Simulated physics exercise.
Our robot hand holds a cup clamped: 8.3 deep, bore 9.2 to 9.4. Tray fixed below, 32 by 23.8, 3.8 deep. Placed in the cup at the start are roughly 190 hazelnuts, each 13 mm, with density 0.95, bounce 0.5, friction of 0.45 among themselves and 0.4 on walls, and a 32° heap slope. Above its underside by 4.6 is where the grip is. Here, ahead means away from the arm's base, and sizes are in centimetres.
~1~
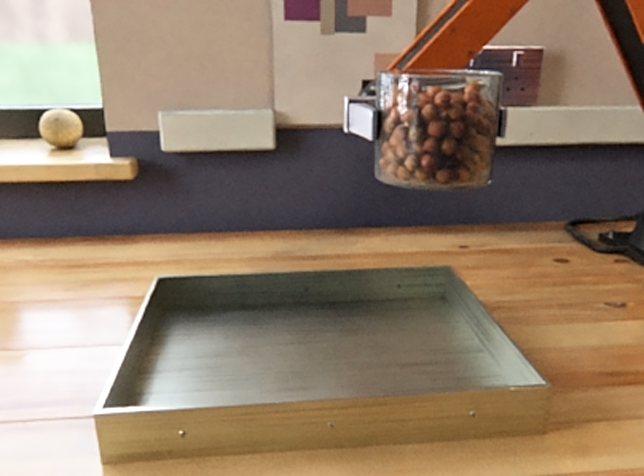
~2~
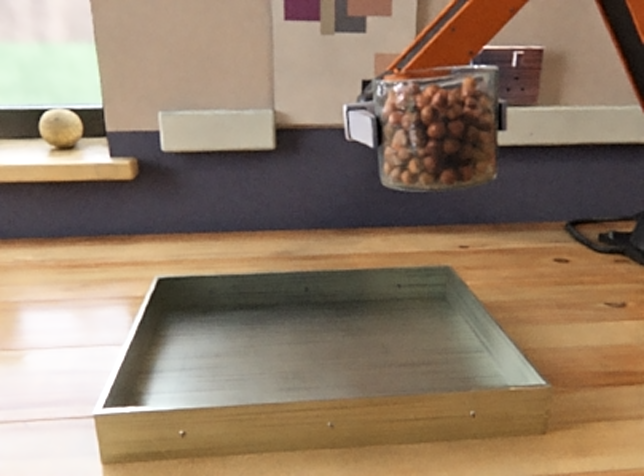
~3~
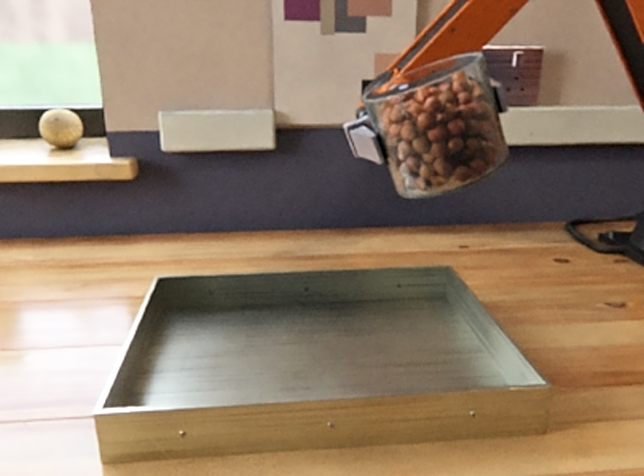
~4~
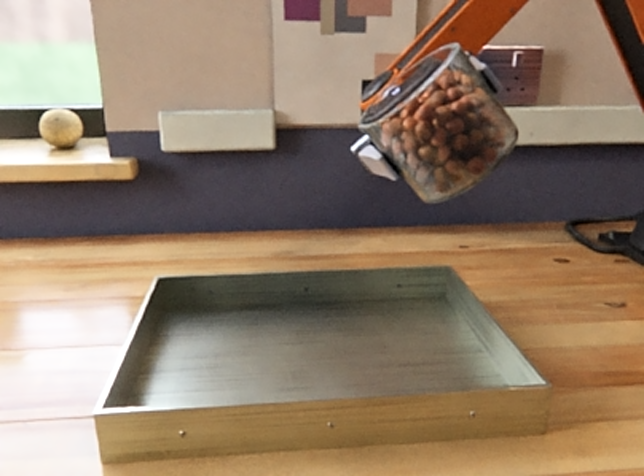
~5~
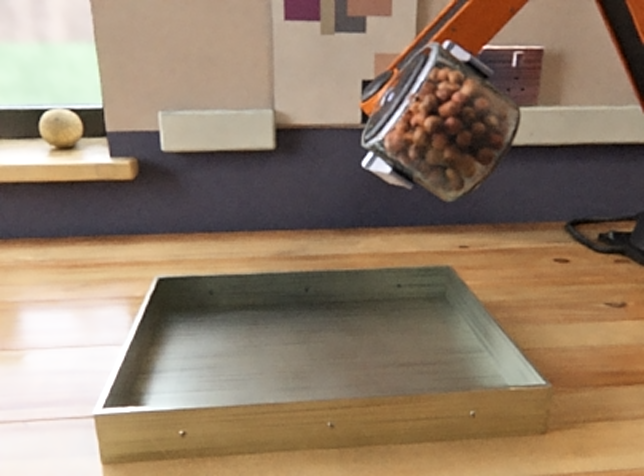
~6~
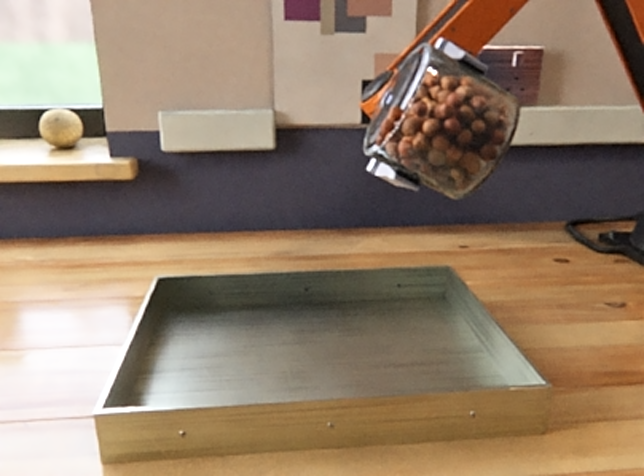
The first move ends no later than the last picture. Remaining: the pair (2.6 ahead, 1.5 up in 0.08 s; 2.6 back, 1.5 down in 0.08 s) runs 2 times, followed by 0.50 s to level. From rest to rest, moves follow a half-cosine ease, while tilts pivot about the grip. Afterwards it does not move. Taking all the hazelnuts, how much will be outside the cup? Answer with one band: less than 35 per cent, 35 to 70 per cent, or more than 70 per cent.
35 to 70 per cent.
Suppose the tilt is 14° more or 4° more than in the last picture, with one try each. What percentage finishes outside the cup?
75 and 60 %.
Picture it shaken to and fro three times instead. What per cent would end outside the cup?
I'd expect close to 60 per cent then.
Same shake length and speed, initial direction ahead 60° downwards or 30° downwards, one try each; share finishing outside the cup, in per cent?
I'd say close to 10 percent for the first and close to 20 percent for the second.
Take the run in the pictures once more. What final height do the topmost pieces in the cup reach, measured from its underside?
Roughly 6.5 centimetres.
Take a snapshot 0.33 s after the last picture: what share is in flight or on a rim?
My guess is some 20 in a hundred.
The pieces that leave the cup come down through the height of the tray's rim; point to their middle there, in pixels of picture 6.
I'd say somewhere around (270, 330).
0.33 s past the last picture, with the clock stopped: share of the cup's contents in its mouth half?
Some 80 per cent.
Then, 0.33 s later, tilted 62° forward, highest piece 24 above the table; 109 in the cup, 43 in the tray, 37 in flight or on a rim.
Then, 0.66 s later, tilted 15° forward, highest piece 24 above the table; 100 in the tray, 87 in the cup, 2 on the table or floor.
Then, 1.02 s later, level, highest piece 24 above the table; 100 in the tray, 87 in the cup, 2 on the table or floor.
Then, 2.07 s later, level, highest piece 24 above the table; 100 in the tray, 87 in the cup, 2 on the table or floor.
At rest, 100 in the tray, 87 in the cup, 2 on the table or floor. That is 54 % outside the cup.
